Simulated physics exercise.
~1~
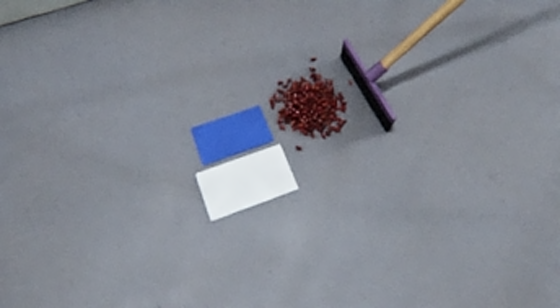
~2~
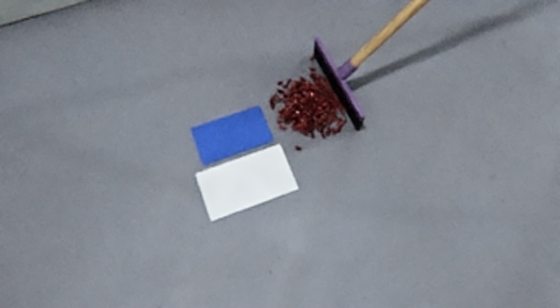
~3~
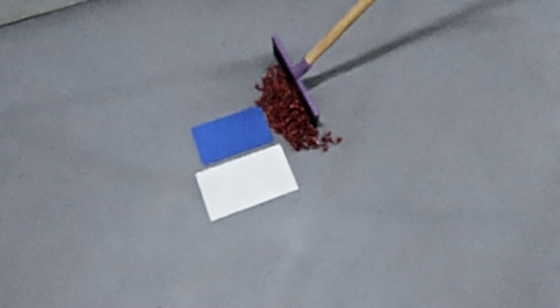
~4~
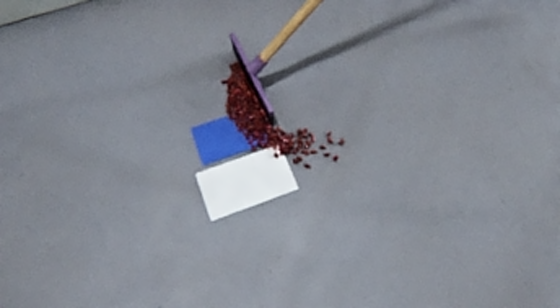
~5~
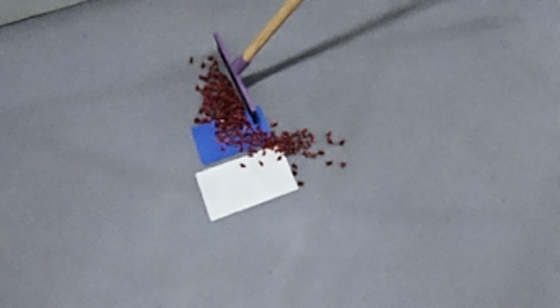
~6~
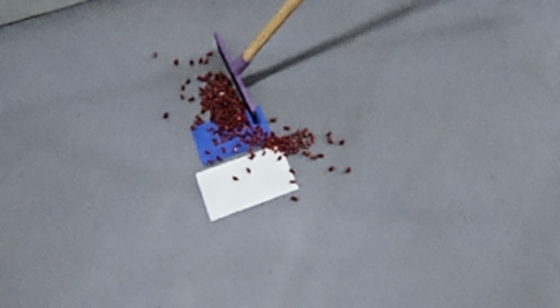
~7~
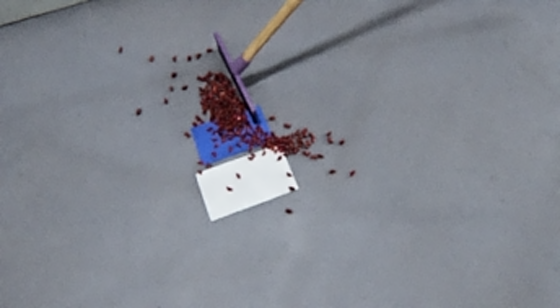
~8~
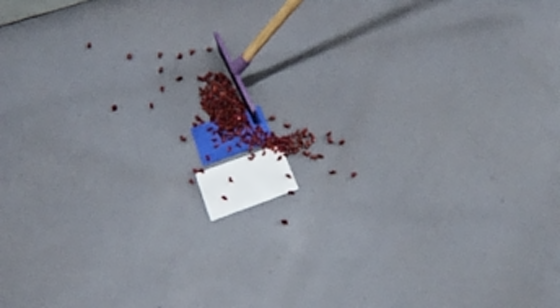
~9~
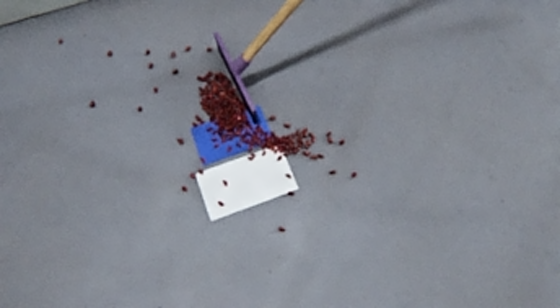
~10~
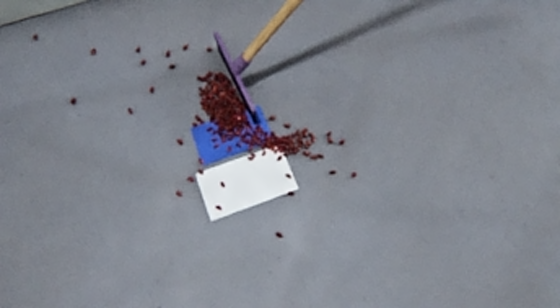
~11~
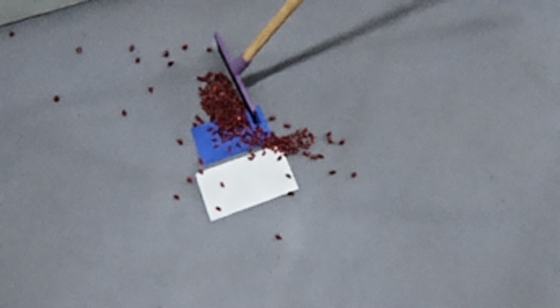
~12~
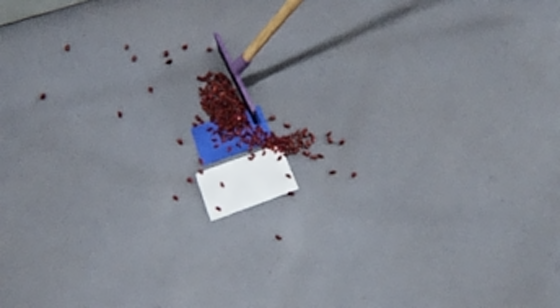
At the start, a loose pile of dark red beans lies on a grey surface between a blue mat, with a white mat just below it, and a purple squeegee on a wooden handle. The squeegee moves left into the pile and pushes it toward the blue mat. The beans bunch along the blade, and some spill around its lower end. Once over the blue mat, the squeegee stops, while stray beans scatter left and downward, a few crossing the white mat. It ends with the squeegee still, many beans heaped around it, partly on the blue mat, few on the white, and most on bare floor.
